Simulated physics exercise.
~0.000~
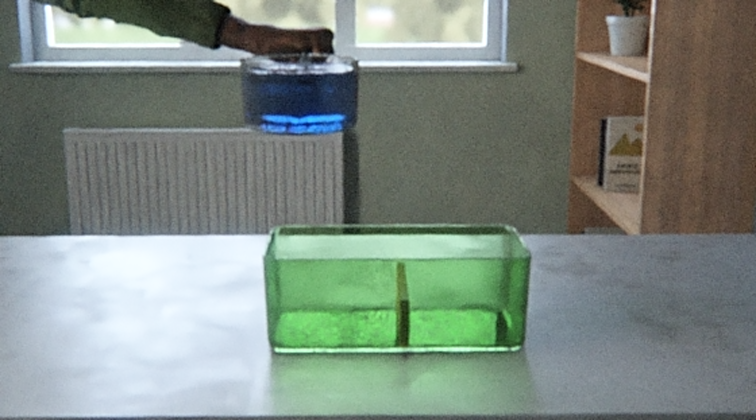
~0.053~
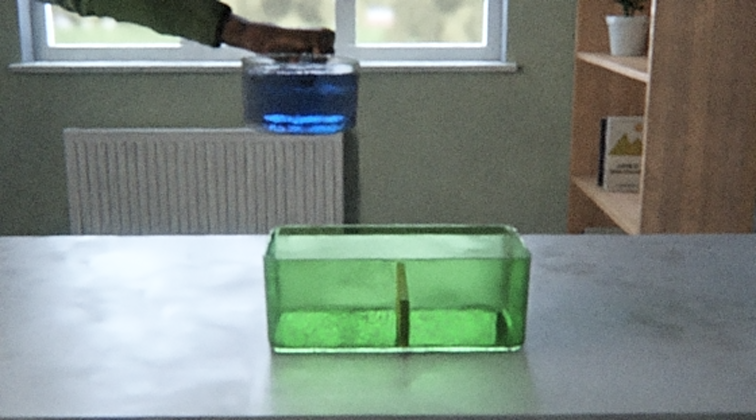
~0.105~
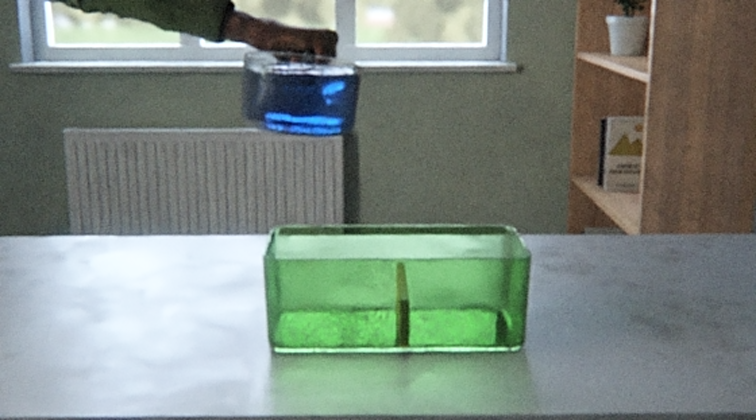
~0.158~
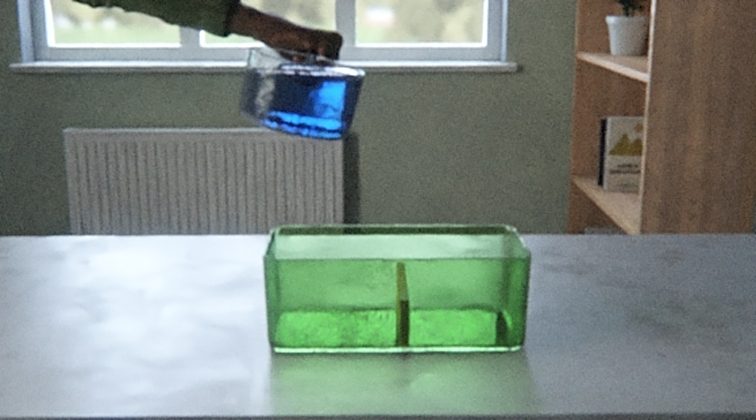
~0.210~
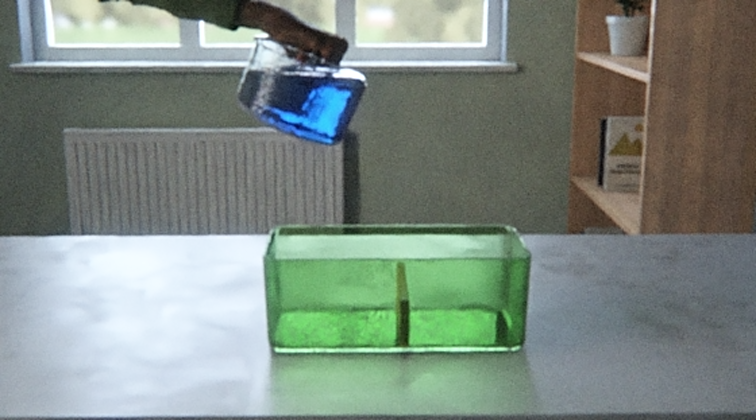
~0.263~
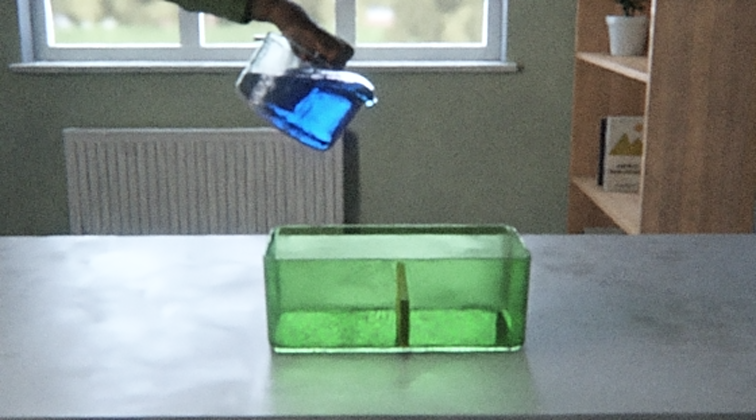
Hand tilting a clear pan of blue liquid rightward, increasingly steeply, above a green glass basin with a divider on a table.
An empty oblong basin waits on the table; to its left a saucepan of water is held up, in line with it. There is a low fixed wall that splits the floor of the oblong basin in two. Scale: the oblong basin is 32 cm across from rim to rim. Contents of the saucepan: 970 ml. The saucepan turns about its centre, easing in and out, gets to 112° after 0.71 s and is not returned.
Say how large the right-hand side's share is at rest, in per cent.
Its share is roughly 61 per cent.
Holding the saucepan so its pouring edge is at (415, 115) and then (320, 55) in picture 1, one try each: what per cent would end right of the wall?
Some 90 and 15 per cent, in that order.
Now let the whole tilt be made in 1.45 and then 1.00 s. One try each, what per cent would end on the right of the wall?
75 and 70 %.
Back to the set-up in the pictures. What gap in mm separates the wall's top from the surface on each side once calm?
Left about 46 mm, right about 34 mm.
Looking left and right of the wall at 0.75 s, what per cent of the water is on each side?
Left roughly 24, right roughly 62.
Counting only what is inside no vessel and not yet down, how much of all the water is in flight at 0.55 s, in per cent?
It comes to roughly 48 per cent.
Then, 0.55 s in, the tilt is 98° and 28 per cent is still to pour, 1 is left of the wall and 23 right of it.
Then, 0.75 s in, the tilt is 112° and 4 per cent is still to pour, 24 is left of the wall and 62 right of it.
Then, 0.97 s in, the tilt is 112° and 0 per cent is still to pour, 35 is left of the wall and 61 right of it.
Then, 1.21 s in, the tilt is 112° and 0 per cent is still to pour, 36 is left of the wall and 61 right of it.
Finally, 36 per cent lies left of the wall, 61 right of it and 2 outside.
